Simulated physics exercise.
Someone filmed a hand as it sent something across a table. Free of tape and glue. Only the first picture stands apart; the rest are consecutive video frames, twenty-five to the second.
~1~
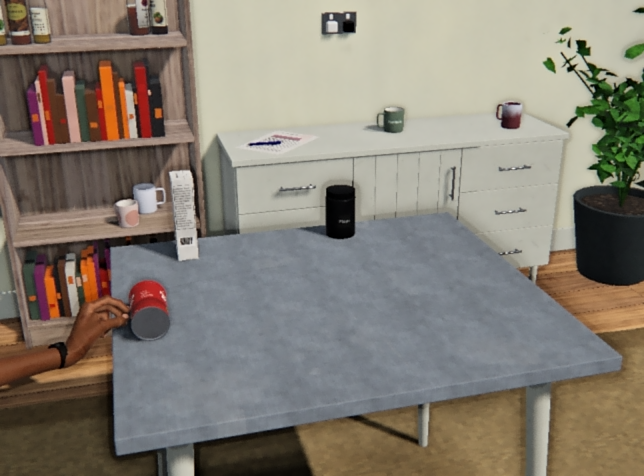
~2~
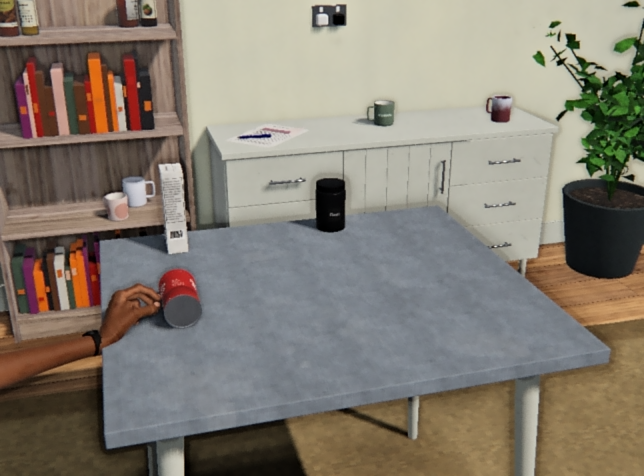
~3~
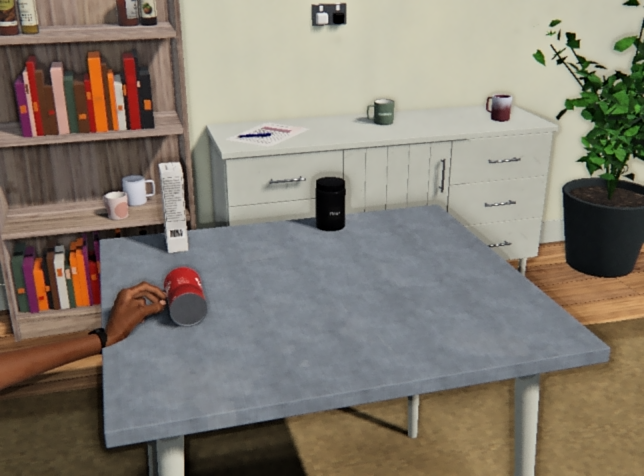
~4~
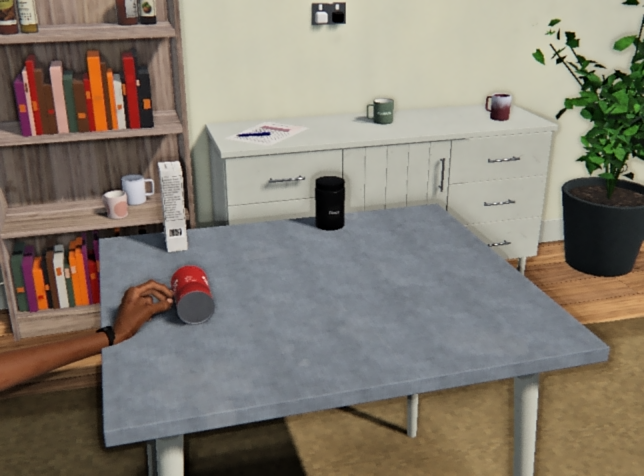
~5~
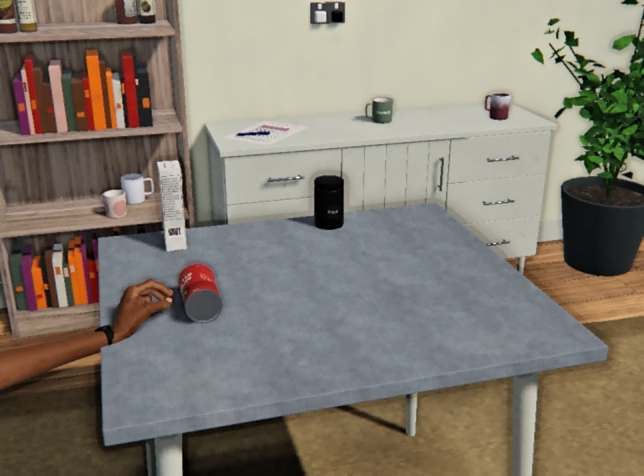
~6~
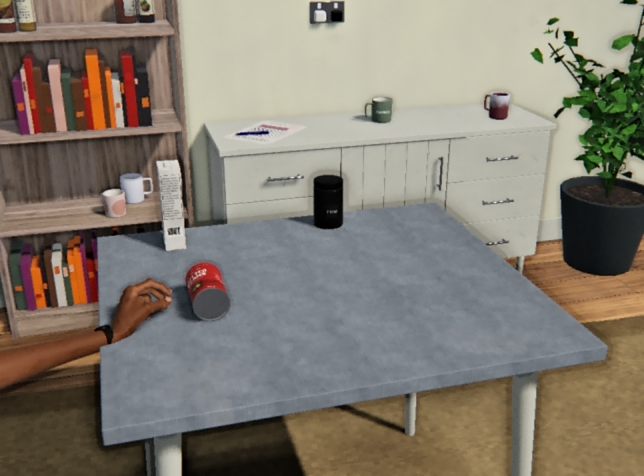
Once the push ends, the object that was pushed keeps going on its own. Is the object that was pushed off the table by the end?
No: Looks like it comes to rest on the table, then.
Then, 0.10 s on from there, red tin shifted about its own width near (226, 289).
Then, 0.20 s on from there, red tin shifted about its own width near (241, 287).
Then, 0.40 s on from there, red tin shifted well along near (265, 284).
Then, 0.60 s on from there, red tin shifted well along near (278, 283).
In the end, moved from the start, red tin. At the end, from the last picture's camera, red tin near (282, 282).
